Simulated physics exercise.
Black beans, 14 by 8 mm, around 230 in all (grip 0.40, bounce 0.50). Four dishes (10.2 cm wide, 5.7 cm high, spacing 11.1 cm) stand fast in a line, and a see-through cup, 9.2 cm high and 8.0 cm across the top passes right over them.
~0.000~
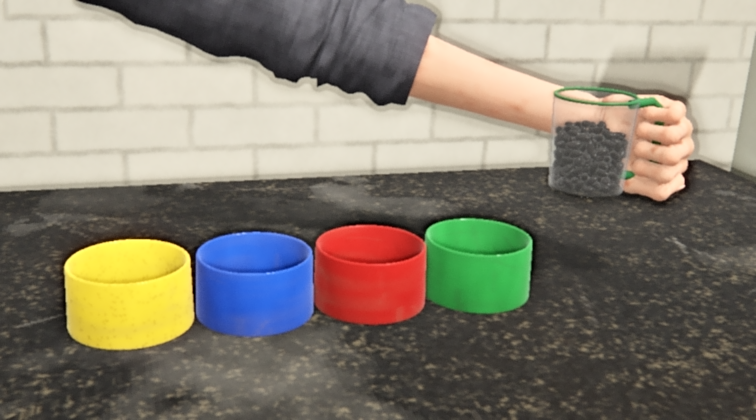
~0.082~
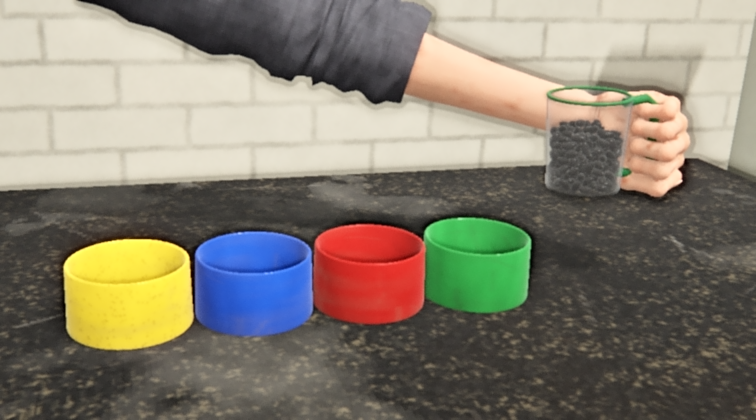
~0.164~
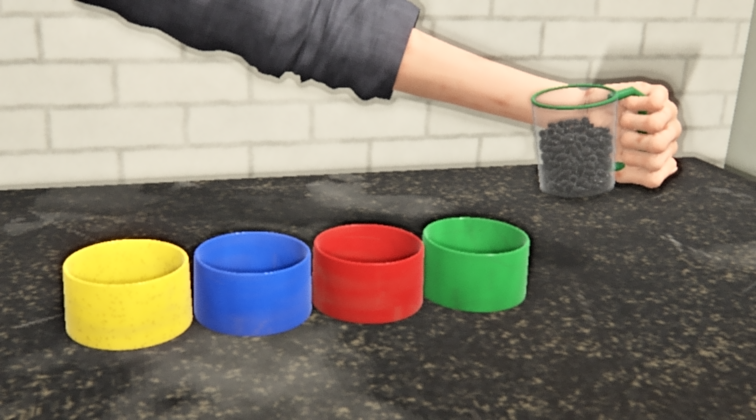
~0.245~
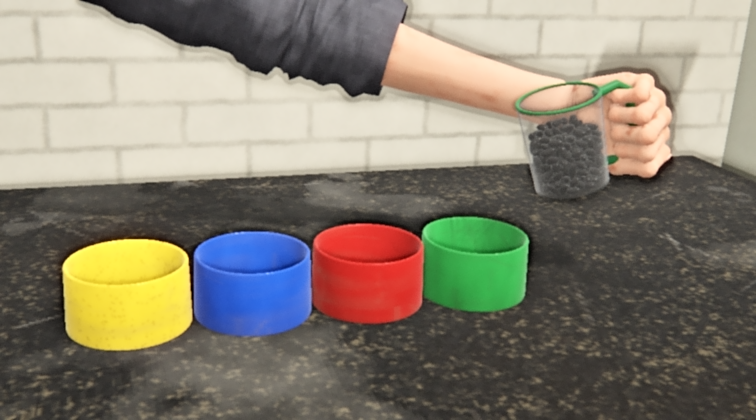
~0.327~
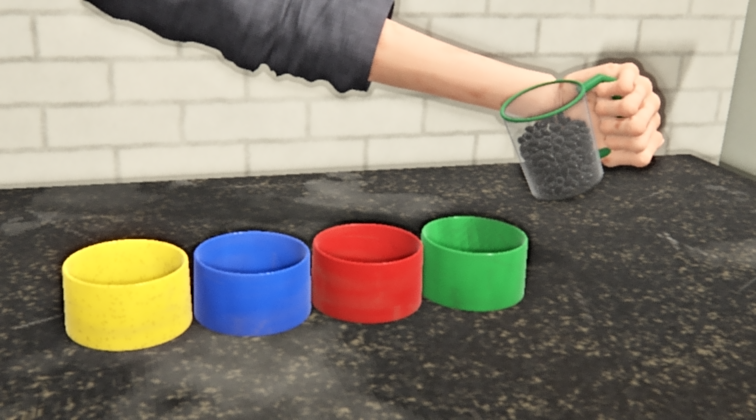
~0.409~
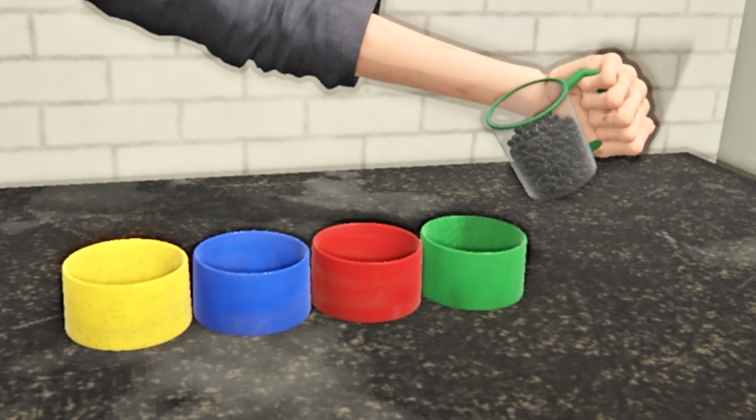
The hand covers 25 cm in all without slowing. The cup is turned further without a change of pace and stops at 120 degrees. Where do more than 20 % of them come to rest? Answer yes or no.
Red yes, blue no, green no, yellow no, counter no.
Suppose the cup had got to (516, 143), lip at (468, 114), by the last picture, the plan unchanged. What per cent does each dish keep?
Red 0; blue 100; green 0; yellow 0.
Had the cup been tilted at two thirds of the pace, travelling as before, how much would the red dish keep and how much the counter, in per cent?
In that case red 0; counter 0.
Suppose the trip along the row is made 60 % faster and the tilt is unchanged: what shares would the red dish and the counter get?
Then: Red 0; counter 0.
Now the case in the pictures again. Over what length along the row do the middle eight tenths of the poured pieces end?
About 6 cm.
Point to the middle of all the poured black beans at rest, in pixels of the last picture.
Around (351, 279).
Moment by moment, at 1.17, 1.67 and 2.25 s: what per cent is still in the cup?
In turn: 95, 5, 0.
After 1.17 s, tilt 102 degrees; cup holds 95 %, red 5 %.
After 1.67 s, tilt 120 degrees; cup holds 5 %, red 95 %.
After 2.25 s, tilt 120 degrees; cup holds 0 %, red 95 %.
By 2.6 s all is still; red 95 %, blue 0 %, green 0 %, yellow 0 %, counter 5 %.
